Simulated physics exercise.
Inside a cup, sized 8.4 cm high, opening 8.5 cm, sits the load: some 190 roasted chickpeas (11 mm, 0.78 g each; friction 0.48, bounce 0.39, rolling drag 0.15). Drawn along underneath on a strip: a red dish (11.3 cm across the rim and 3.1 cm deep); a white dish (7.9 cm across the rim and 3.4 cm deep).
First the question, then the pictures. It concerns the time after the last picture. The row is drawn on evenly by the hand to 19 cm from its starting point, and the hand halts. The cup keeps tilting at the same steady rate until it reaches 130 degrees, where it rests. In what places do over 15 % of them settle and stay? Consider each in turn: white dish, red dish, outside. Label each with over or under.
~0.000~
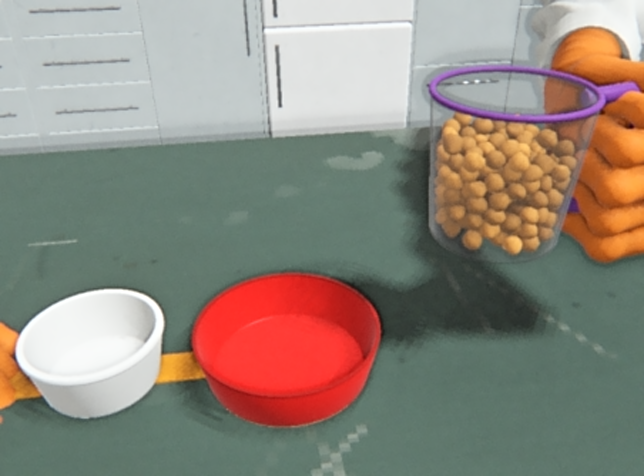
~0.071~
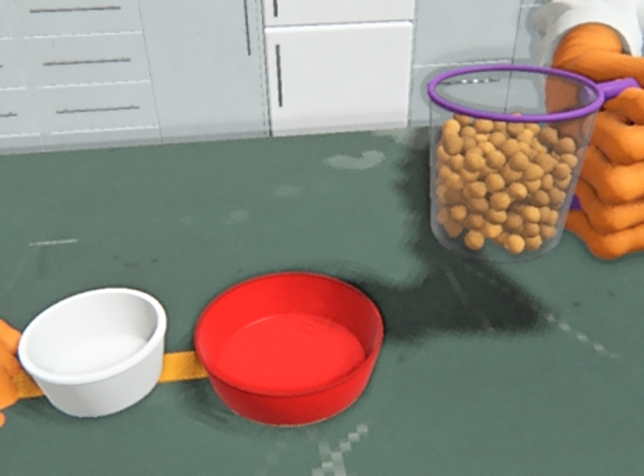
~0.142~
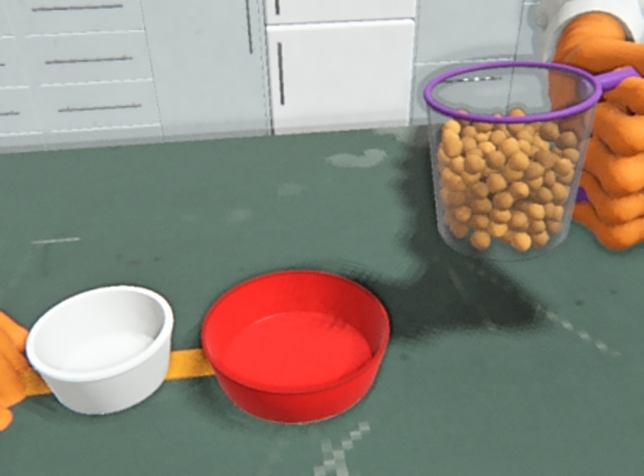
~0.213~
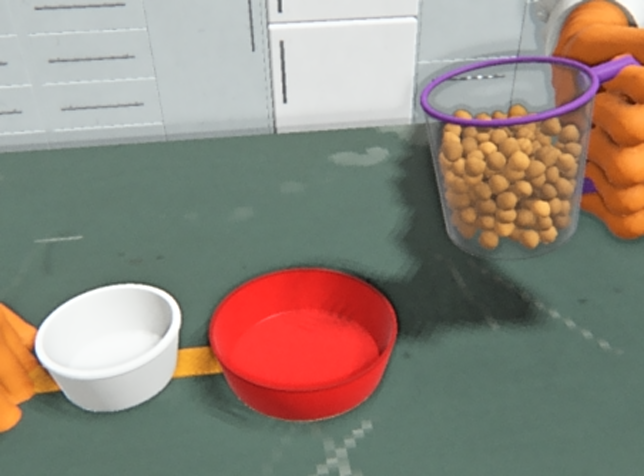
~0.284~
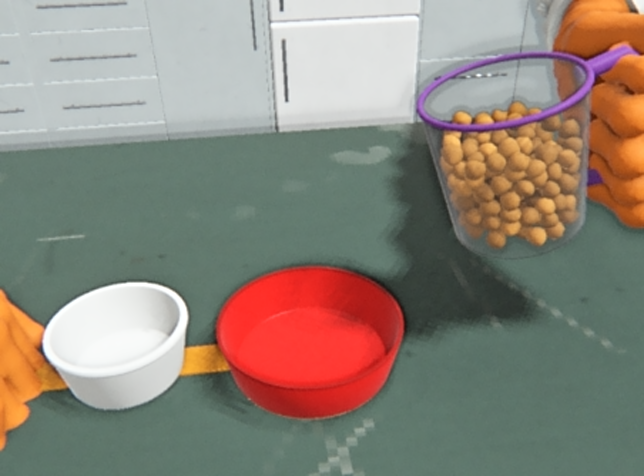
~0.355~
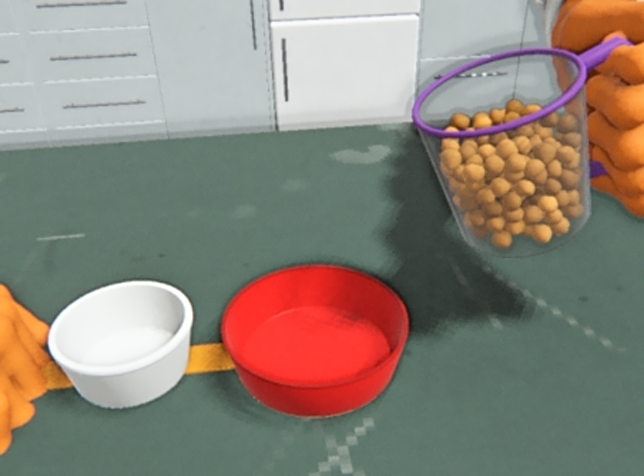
Labels - white dish: Under; red dish: Over; outside: Under.
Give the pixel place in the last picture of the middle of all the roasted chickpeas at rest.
Look near (571, 308) in the final view.
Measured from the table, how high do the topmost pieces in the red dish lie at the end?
4.0 cm, roughly.
After 1.70 s, tilt 113 degrees; red dish 35 %, cup 60 %; middle of all pieces on or above the table near (461, 240).
After 2.83 s, tilt 130 degrees; red dish 100 %; middle of all pieces on or above the table near (470, 317).
Then, at 3.86 s, tilt 130 degrees; red dish 100 %; middle of all pieces on or above the table near (535, 310).
Then, at 4.85 s, tilt 130 degrees; red dish 100 %; middle of all pieces on or above the table near (571, 306).
At rest (5.1 s), red dish 100 %, outside 0 %, cup 0 %, white dish 0 %.
